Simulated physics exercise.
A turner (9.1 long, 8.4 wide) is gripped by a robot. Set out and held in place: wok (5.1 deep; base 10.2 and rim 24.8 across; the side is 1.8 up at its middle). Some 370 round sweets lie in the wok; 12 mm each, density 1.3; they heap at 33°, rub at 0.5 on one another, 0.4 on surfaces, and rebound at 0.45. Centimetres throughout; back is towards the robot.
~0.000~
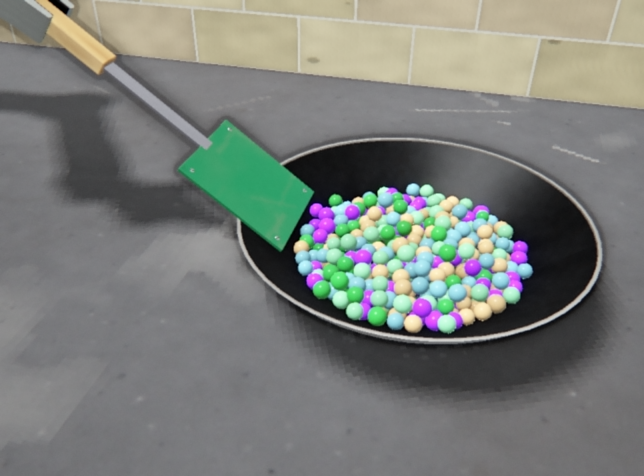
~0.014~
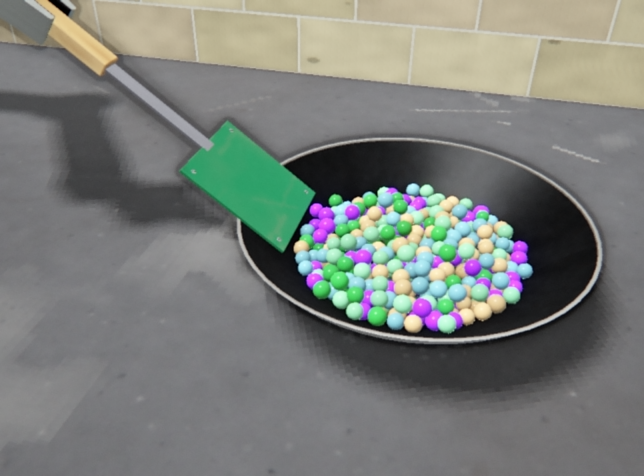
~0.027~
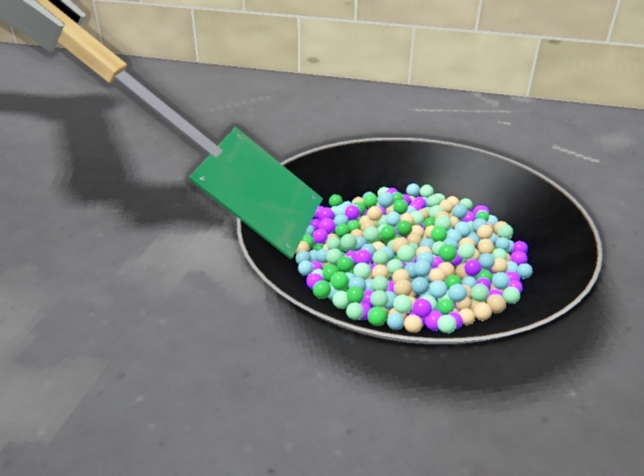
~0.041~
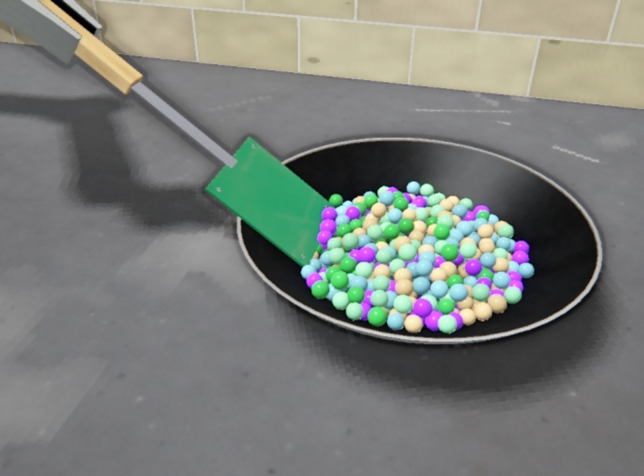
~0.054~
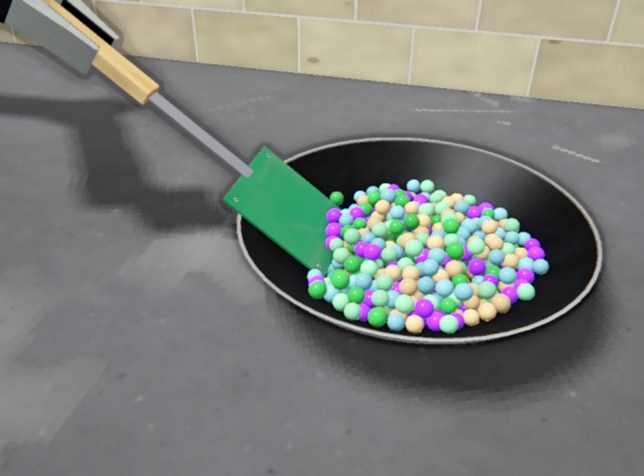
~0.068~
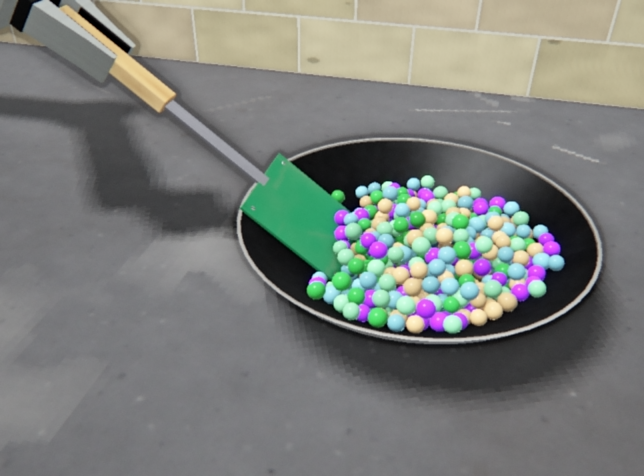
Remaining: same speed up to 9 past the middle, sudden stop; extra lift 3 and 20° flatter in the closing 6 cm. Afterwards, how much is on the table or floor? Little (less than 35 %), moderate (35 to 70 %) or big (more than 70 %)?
Answer: Moderate; 35 to 70 % of the round sweets finish on the table or floor.
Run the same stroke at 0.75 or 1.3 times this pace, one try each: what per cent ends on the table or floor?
Some 45 and 55 per cent.
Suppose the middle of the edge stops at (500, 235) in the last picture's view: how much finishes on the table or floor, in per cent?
Some 35 per cent.
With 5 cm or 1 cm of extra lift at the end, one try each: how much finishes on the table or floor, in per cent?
About 45 and 55 per cent.
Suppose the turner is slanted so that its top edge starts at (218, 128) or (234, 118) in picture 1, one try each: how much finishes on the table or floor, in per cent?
Some 55 and 55 per cent.
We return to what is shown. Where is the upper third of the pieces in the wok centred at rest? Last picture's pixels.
Around (490, 271).
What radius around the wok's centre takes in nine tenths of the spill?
About 45 cm.
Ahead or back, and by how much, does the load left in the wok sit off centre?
Roughly 3.0 cm ahead.
After 0.12 s, sloping 37°, highest piece 6 above the table; 374 in the wok.
After 0.17 s, sloping 31°, highest piece 8 above the table; 360 in the wok, 14 on the blade or in flight.
After 0.39 s, sloping 17°, highest piece 11 above the table; 185 in the wok, 120 on the table or floor, 69 on the blade or in flight.
After 1.44 s, sloping 17°, highest piece 4 above the table; 189 on the table or floor, 185 in the wok.
In the end, 189 on the table or floor, 185 in the wok. That is 51 % on the table or floor.
